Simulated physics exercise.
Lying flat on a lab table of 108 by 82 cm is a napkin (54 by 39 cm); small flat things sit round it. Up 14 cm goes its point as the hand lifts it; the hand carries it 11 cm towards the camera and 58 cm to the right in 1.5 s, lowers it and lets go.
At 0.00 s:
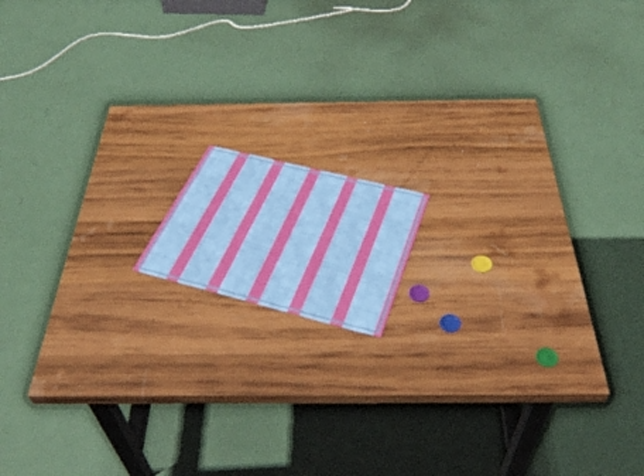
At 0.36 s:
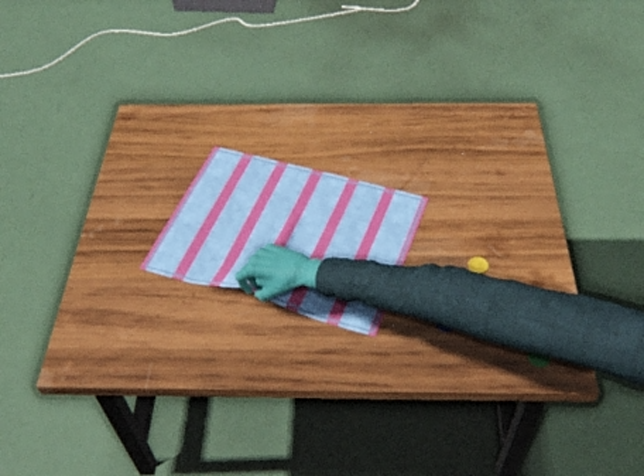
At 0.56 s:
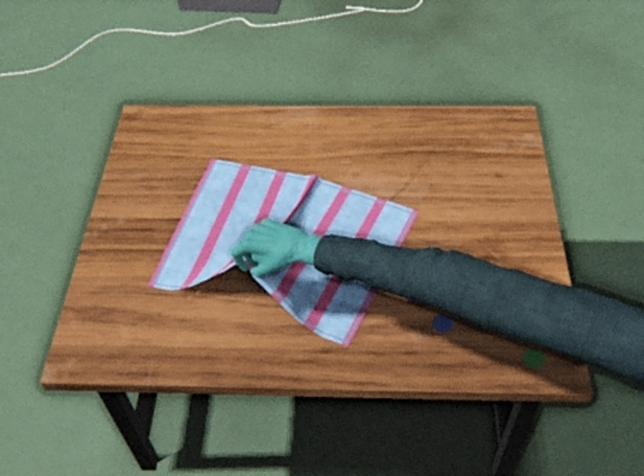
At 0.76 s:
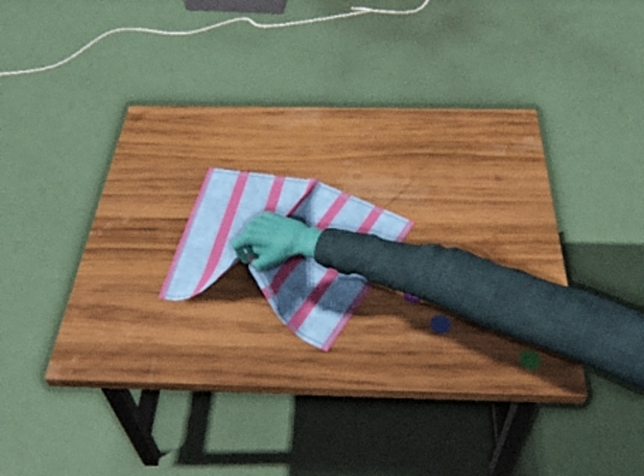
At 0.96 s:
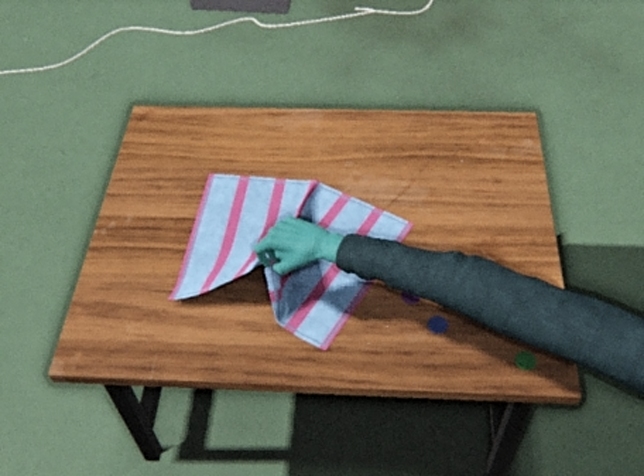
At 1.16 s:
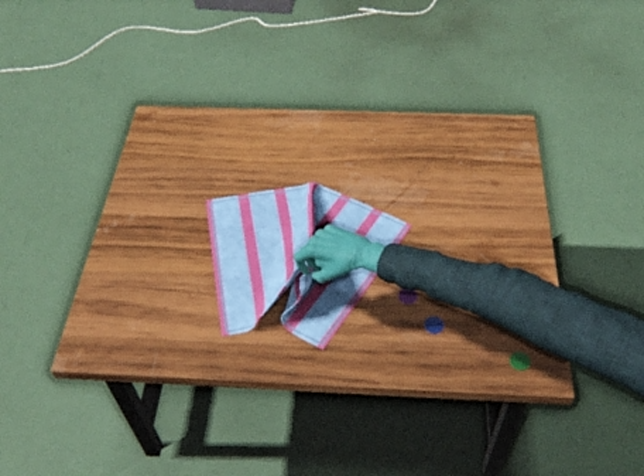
A gloved hand pinches a striped napkin on a wooden table, lifts it and drags it right.
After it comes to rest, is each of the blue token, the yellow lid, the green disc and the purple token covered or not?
Result: Blue token ends under the cloth, yellow lid vanishes under it, green disc ends under the cloth, purple token ends under the cloth.
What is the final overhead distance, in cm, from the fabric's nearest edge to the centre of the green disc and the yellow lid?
Roughly 3 cm, then 10 cm.
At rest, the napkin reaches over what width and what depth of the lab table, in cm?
Roughly 42 cm wide by 44 cm deep.
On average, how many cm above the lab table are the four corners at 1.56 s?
I'd guess the corners are around 0 cm high then.
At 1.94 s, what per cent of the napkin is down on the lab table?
Roughly 40 per cent of it.
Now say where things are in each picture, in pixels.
In the first picture, blue token (450, 323); yellow lid (482, 264); green disc (547, 357); purple token (419, 293); napkin corners (133, 271) (210, 147) (429, 196) (380, 338); highest point 0 cm, lowest 0 cm.
In the second picture, napkin corners (140, 269) (215, 148); grip (252, 291); highest point 4 cm, lowest 0 cm.
In the third picture, napkin corners (149, 286) (212, 160); grip (248, 268); highest point 12 cm, lowest 0 cm.
In the fourth picture, napkin corners (159, 299) (210, 169); grip (249, 260); highest point 14 cm, lowest 0 cm.
In the fifth picture, napkin corners (168, 299) (210, 175); grip (270, 264); highest point 14 cm, lowest 0 cm.
In the sixth picture, napkin corners (223, 337) (207, 202) (412, 226) (323, 350); grip (309, 272); highest point 14 cm, lowest 0 cm.
After 1.6 s, 40 % of it is down, spanning 36 by 47 cm, above purple token.
After 1.9 s, 40 % of it is down, spanning 35 by 48 cm, above blue token, purple token, yellow lid.
After 2.3 s, 50 % of it is down, spanning 35 by 47 cm, above blue token, purple token, green disc, yellow lid.
After 2.7 s, 55 % of it is down, spanning 38 by 45 cm, above blue token, purple token, green disc, yellow lid.
After 3.7 s, 60 % of it is down, spanning 41 by 45 cm, above blue token, purple token, green disc, yellow lid.
